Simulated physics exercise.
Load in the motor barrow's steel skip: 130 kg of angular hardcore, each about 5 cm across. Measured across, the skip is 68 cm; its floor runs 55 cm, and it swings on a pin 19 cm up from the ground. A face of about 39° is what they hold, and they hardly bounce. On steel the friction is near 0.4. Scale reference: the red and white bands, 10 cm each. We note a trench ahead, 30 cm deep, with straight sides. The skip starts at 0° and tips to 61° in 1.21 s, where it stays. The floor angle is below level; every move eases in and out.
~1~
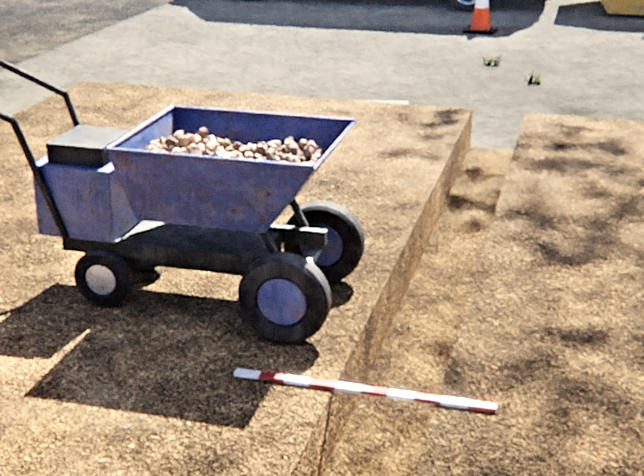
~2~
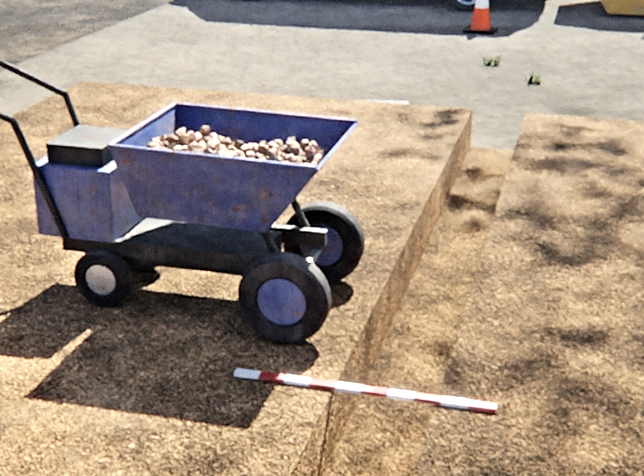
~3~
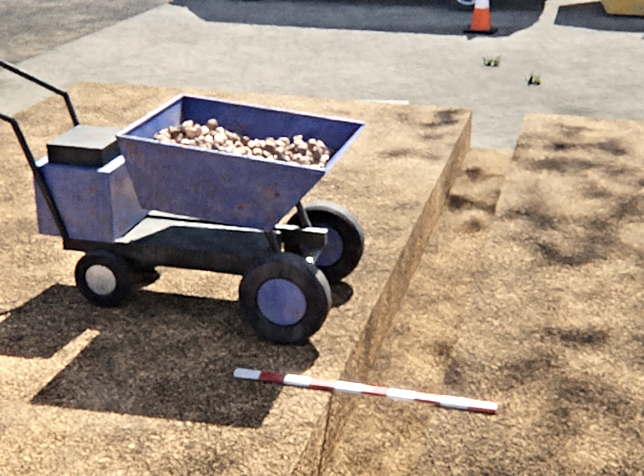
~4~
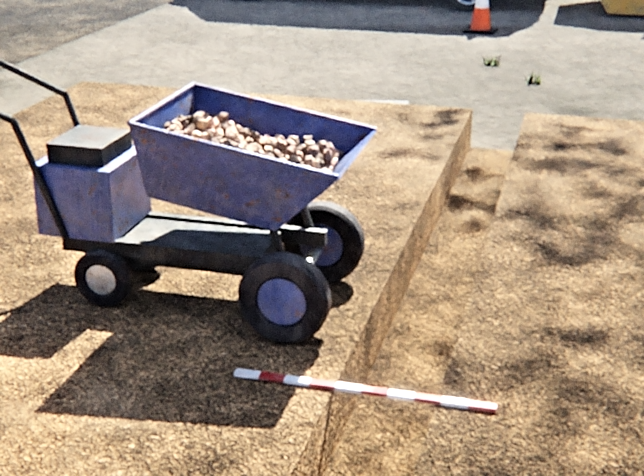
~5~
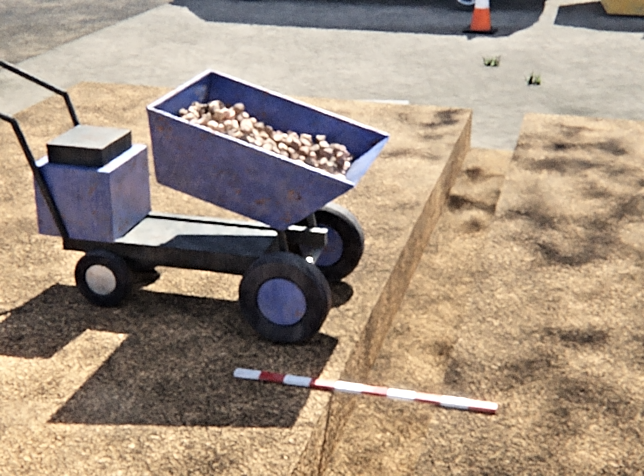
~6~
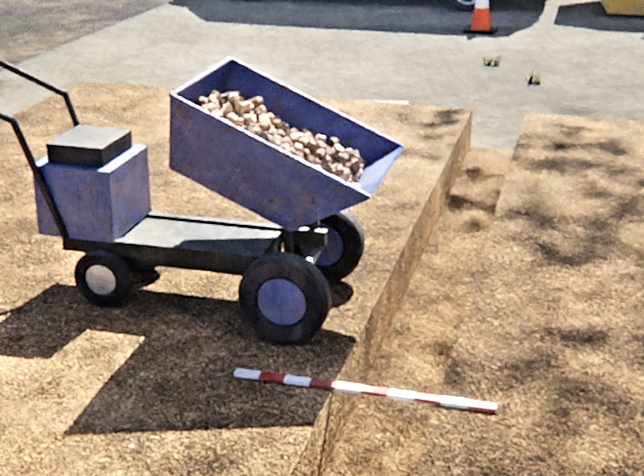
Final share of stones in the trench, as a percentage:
12 per cent.
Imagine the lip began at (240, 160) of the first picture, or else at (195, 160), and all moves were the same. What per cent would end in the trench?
Estimates: 30 % then 20 %.
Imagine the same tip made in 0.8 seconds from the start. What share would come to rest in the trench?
With that change, it comes to around 10 per cent.
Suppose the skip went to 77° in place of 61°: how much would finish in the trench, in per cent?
It comes out at about 45 percent.
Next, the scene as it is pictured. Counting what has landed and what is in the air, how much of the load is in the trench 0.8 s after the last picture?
Some 0 per cent.
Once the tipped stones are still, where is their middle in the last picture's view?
Look at roughly (477, 326).
Then, 0.4 s after the last picture the floor is at 52°, 100 % in the skip; the foremost stones are at (401, 224).
Then, 0.8 s after the last picture the floor is at 61°, 97 % in the skip, 2 % in the trench, 1 % past the trench; the foremost stones are at (472, 304).
Then, 1.1 s after the last picture the floor is at 61°, 82 % in the skip, 5 % in the trench, 13 % past the trench; the foremost stones are at (564, 330).
Then, 3.1 s after the last picture the floor is at 61°, 69 % in the skip, 12 % in the trench, 19 % past the trench; the foremost stones are at (595, 323).
